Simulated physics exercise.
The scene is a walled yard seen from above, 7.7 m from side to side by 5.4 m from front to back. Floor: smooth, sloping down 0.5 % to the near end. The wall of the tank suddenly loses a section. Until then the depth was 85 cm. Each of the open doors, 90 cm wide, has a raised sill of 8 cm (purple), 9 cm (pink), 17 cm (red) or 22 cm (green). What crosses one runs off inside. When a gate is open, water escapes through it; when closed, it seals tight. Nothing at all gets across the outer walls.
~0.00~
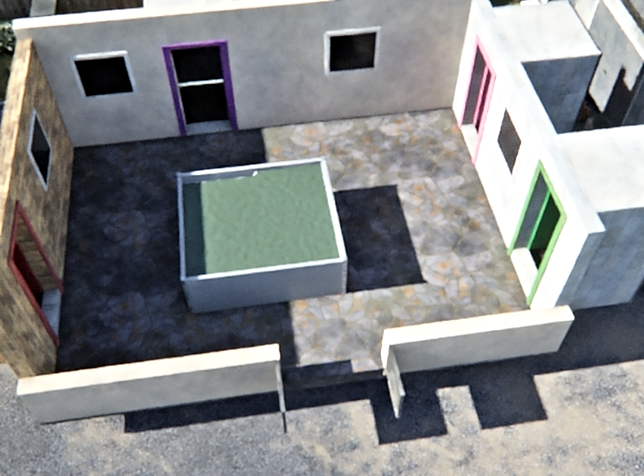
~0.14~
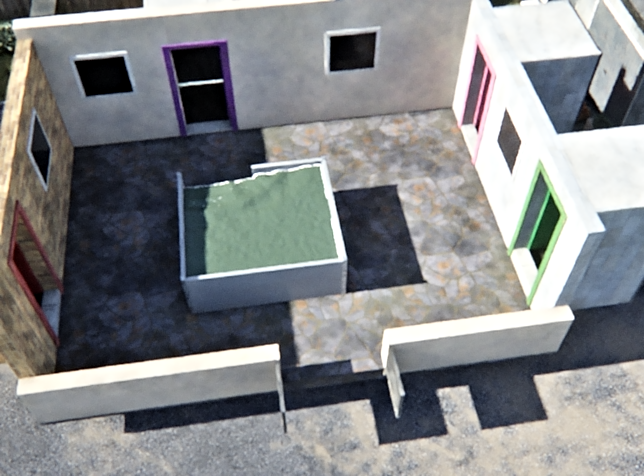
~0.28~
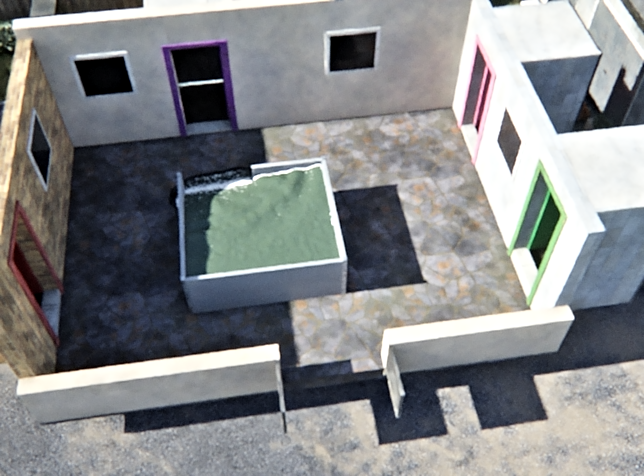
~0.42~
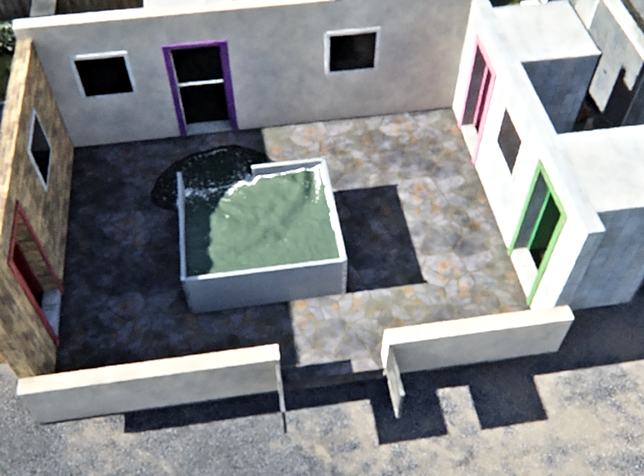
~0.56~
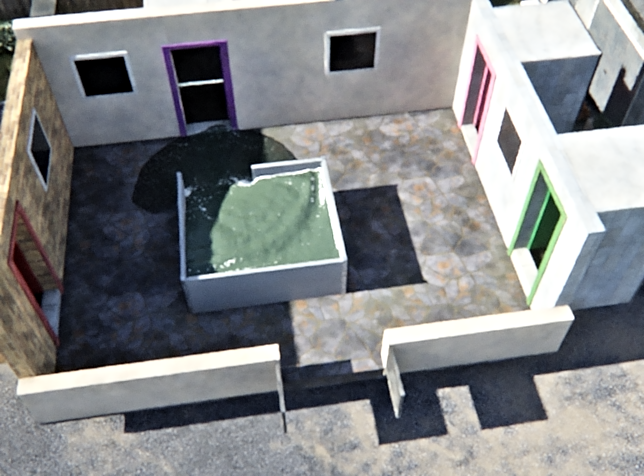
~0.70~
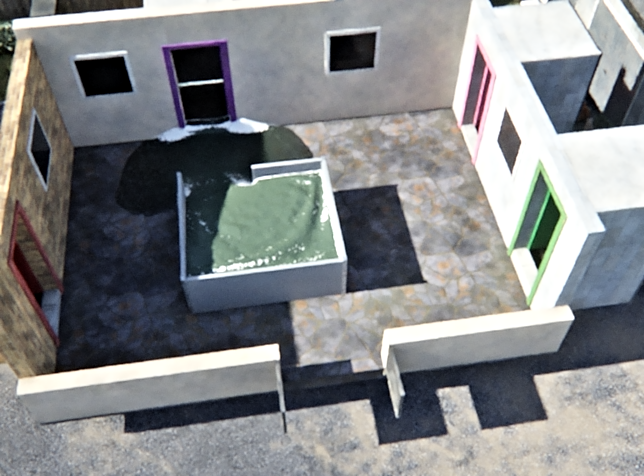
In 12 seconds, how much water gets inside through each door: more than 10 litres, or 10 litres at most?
As I see it, the purple door lets the inflow top the limit; the pink door lets the inflow top the limit; the red door holds the inflow within the limit; the green door holds the inflow within the limit.
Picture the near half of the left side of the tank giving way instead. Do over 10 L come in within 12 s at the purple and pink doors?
Versus the limit - purple: Within, pink: Exceeded.
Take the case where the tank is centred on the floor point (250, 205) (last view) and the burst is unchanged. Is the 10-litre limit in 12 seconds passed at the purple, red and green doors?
Result - purple door exceeds it, red door does not exceed it, green door does not exceed it.
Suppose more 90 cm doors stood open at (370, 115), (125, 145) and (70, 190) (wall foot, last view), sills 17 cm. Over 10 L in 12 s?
Well, the first is on the low side, the second is on the high side, and the third is on the high side.
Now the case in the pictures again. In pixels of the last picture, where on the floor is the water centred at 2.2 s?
The water is centred near (235, 221).
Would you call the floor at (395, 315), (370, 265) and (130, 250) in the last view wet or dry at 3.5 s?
Listed in sequence, the spots are bone dry, bone dry and drenched.
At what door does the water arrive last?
Door: Green.
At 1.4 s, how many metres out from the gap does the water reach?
3.4 m.
After 1.4 s water covers 20 % of the floor and is deepest (46 cm) near (208, 201); purple door 32 cm at the sill, 230 L in, pink door not reached, red door not reached, green door not reached.
After 2.2 s water covers 30 % of the floor and is deepest (49 cm) near (74, 153); purple door 37 cm at the sill, 516 L in, pink door not reached, red door not reached, green door not reached.
After 3.5 s water covers 65 % of the floor and is deepest (30 cm) near (74, 153); purple door 29 cm at the sill, 799 L in, pink door 18 cm at the sill, 13 L in, red door 4 cm at the sill, 0 L in, green door not reached.
After 7.0 s water covers 95 % of the floor and is deepest (18 cm) near (53, 399); purple door 17 cm at the sill, 1083 L in, pink door 9 cm at the sill, 44 L in, red door 4 cm at the sill, 0 L in, green door 4 cm at the sill, 0 L in.
After 12.0 s water covers 100 % of the floor and is deepest (12 cm) near (366, 336); purple door 8 cm at the sill, 1140 L in, pink door 6 cm at the sill, 45 L in, red door 10 cm at the sill, 0 L in, green door 10 cm at the sill, 0 L in.
